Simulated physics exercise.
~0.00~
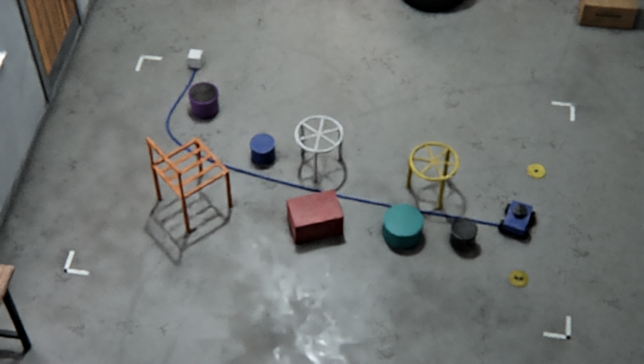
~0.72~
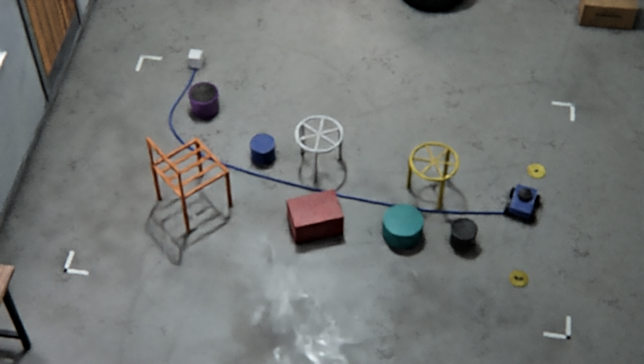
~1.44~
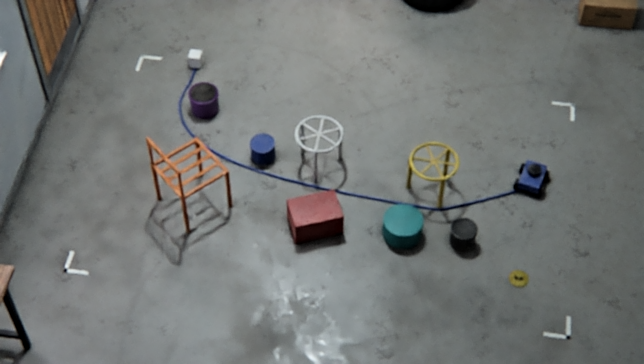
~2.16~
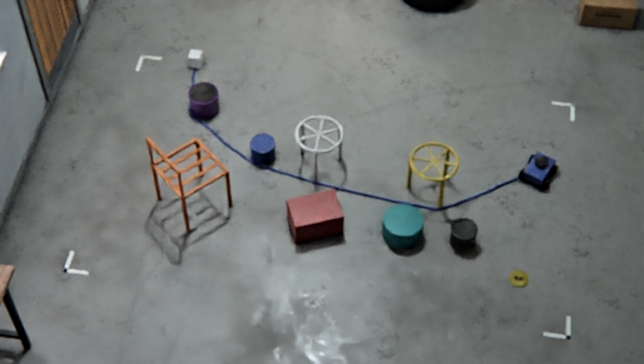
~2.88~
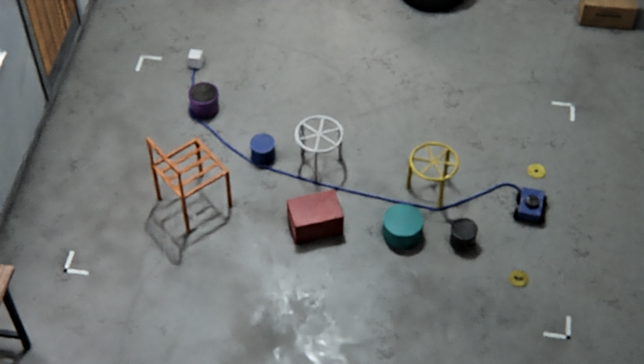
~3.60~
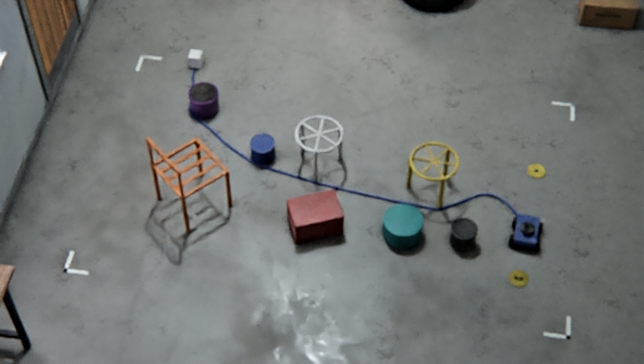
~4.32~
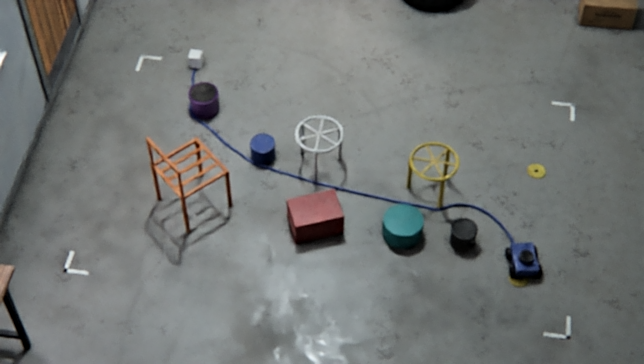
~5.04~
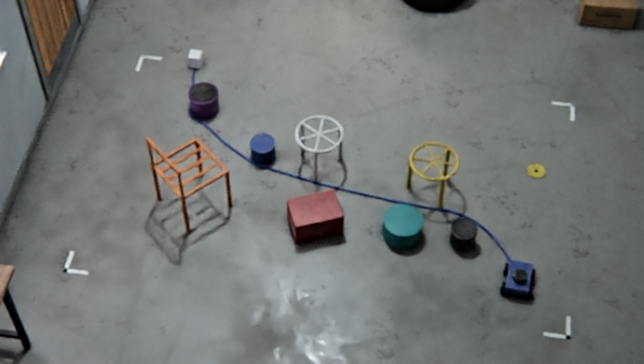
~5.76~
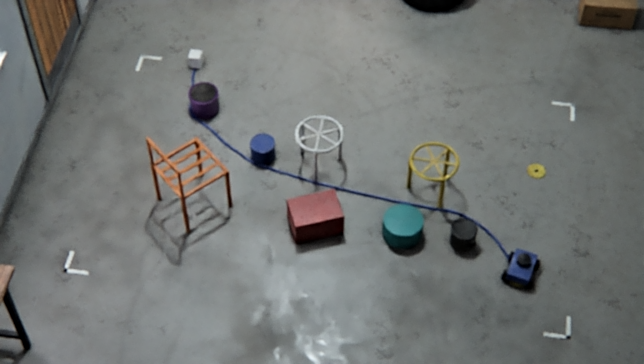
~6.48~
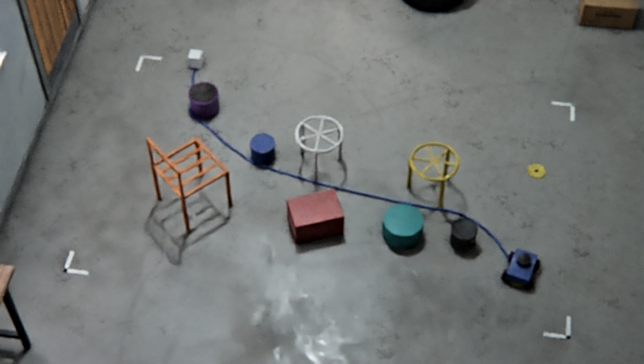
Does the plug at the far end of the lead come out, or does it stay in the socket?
The plug stays in the socket, with the lead still reaching the small white box when the cart stops.
